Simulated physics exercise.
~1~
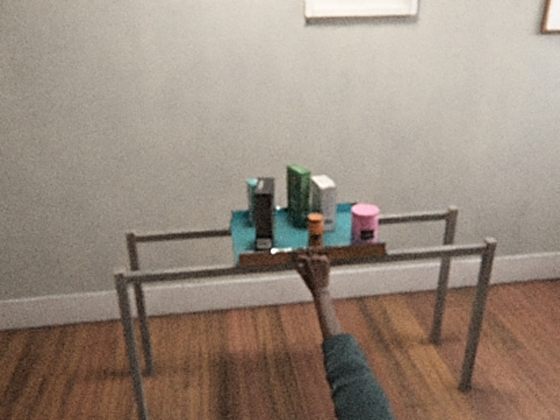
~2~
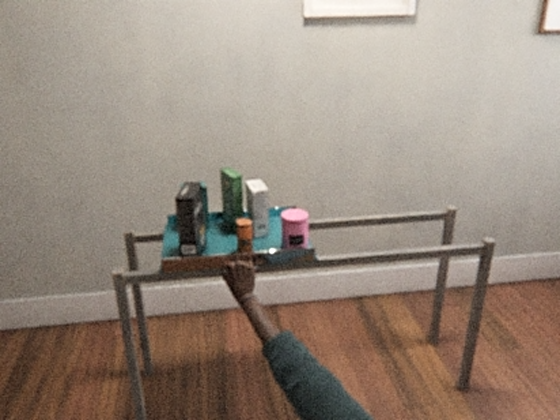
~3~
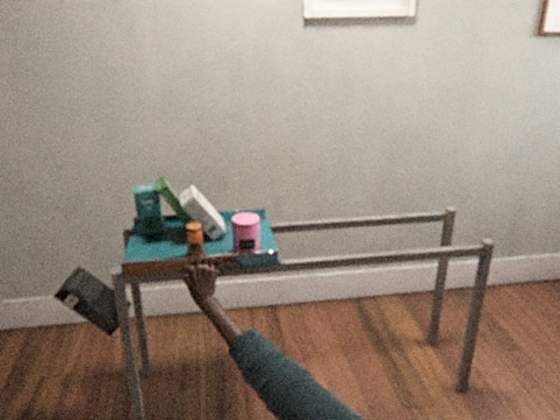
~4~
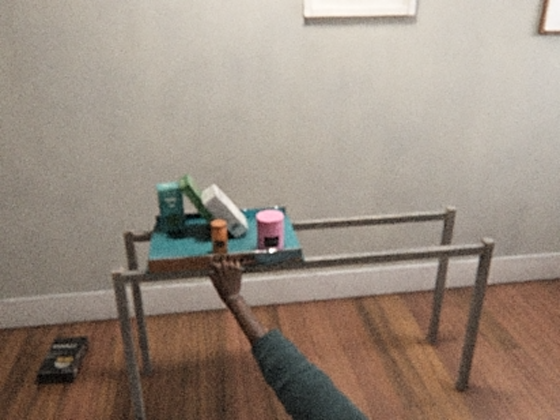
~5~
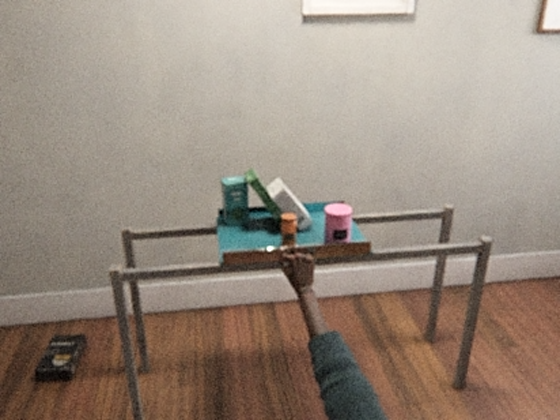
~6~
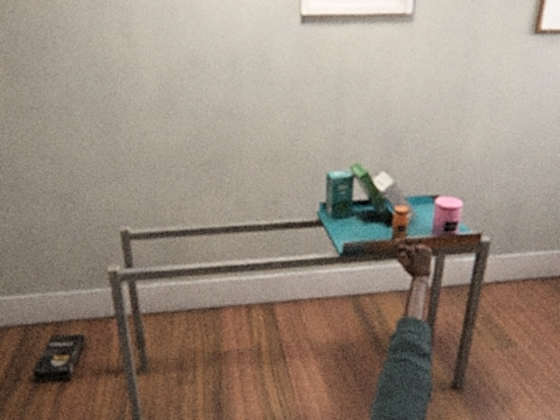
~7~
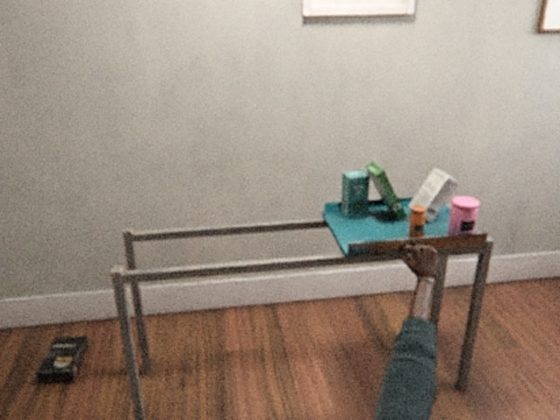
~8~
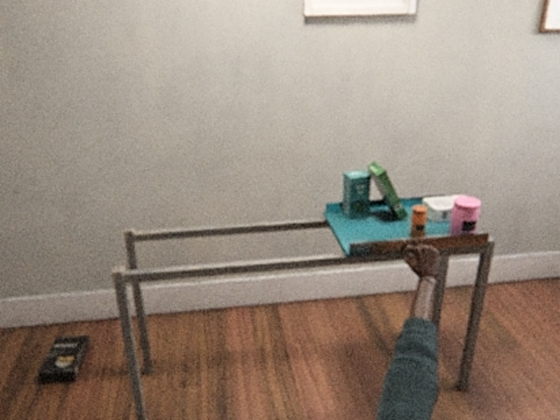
A black packet toppling off a teal tray as a hand slides it left, then right, where a leaning white packet falls flat.
